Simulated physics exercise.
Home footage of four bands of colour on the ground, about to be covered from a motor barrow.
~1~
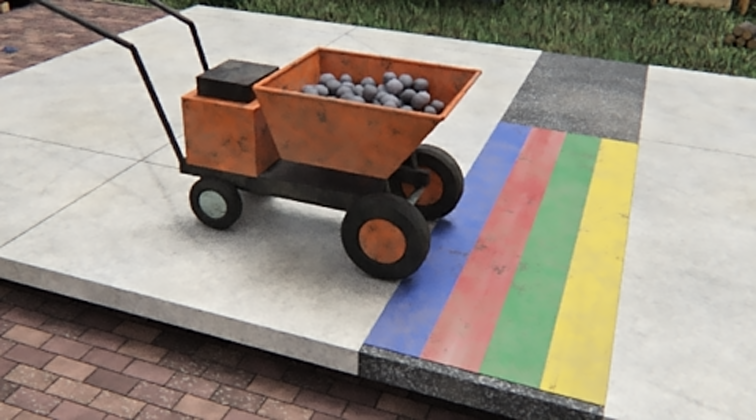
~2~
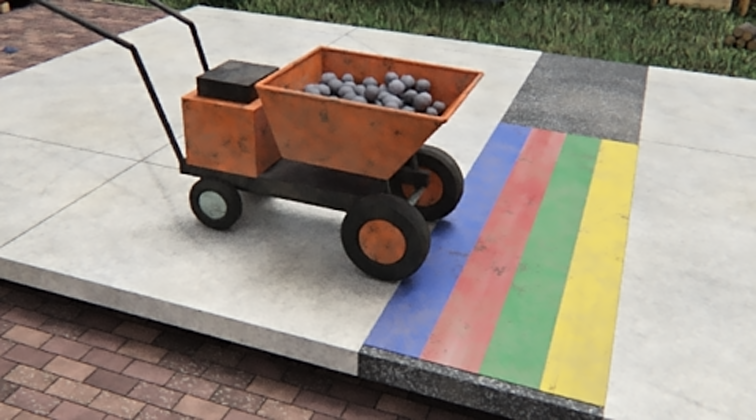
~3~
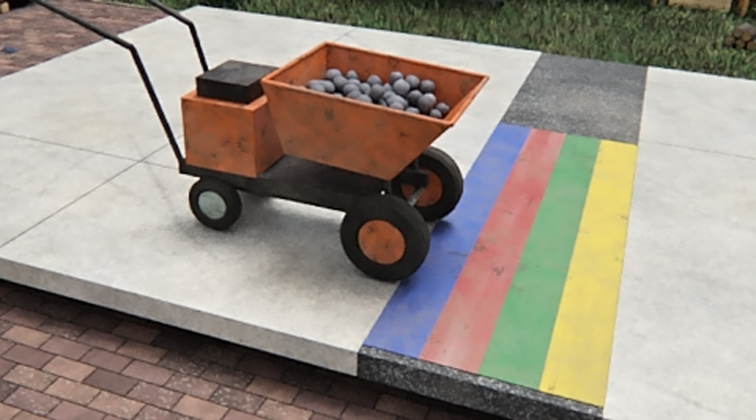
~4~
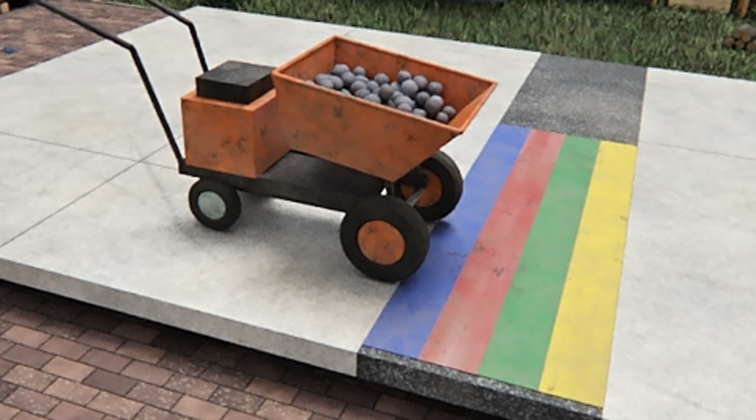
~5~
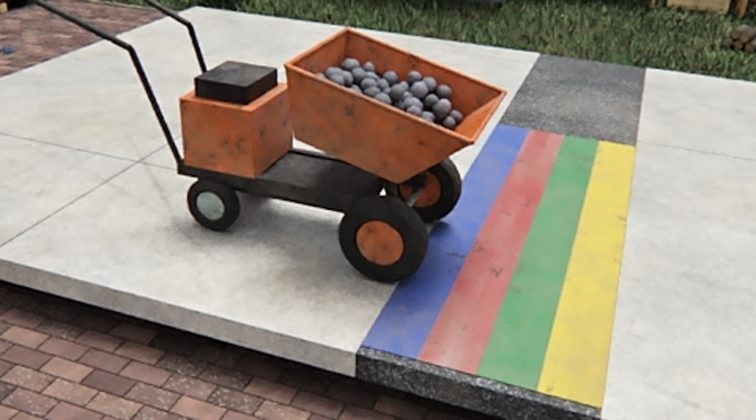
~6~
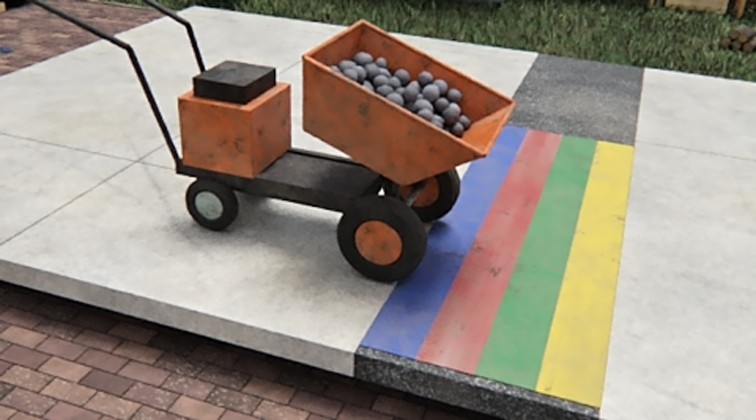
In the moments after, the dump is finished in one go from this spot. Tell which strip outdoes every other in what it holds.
The yellow strip holds the most.
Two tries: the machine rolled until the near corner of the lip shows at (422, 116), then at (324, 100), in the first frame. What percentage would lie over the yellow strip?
First spot: Roughly 30 percent; second spot: Roughly 10 percent.
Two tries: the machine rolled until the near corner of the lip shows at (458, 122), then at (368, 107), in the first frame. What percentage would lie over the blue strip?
That works out to 0 per cent for the first position and 0 per cent for the second.
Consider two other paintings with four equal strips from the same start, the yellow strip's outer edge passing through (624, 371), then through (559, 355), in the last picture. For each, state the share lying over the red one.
Shares: 0 %; then 0 %.
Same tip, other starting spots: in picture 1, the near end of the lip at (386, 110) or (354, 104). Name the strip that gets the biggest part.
First place: Green; second place: Red.
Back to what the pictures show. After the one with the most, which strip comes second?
Runner-up - the green one.
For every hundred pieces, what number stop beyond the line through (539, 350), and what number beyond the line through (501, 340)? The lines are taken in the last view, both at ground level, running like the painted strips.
First 60 in a hundred, second 70 in a hundred.
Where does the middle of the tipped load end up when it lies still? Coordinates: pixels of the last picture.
Near (596, 282).
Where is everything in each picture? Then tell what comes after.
The first frame shows lip of the skip (442, 119), level; top of the load (364, 98), round cobbles; blue strip (413, 311); red strip (466, 324); green strip (522, 338); yellow strip (581, 352).
The second frame shows lip of the skip (444, 121), level; top of the load (366, 98).
The third frame shows lip of the skip (451, 125), tipped barely; top of the load (351, 92).
The fourth frame shows lip of the skip (461, 133), tipped a little; top of the load (345, 100).
The fifth frame shows lip of the skip (472, 143), tipped a little; top of the load (344, 80).
The sixth frame shows lip of the skip (484, 156), tipped clearly; top of the load (353, 91); blue strip (409, 313); red strip (462, 326); green strip (518, 340); yellow strip (576, 354).
Just after the last frame, skip tipped steeply; every one in the skip.
A moment on, skip tipped right over; roughly two thirds in the skip; about a tenth over the green strip; roughly a quarter over the yellow strip; just a few off the paint.
Further on, skip tipped right over; roughly a quarter in the skip; roughly a quarter over the green strip; roughly a third over the yellow strip; roughly a quarter off the paint.
When it is over, skip tipped right over; roughly a quarter in the skip; not one over the blue strip; not one over the red strip; roughly a quarter over the green strip; roughly a third over the yellow strip; roughly a quarter off the paint.
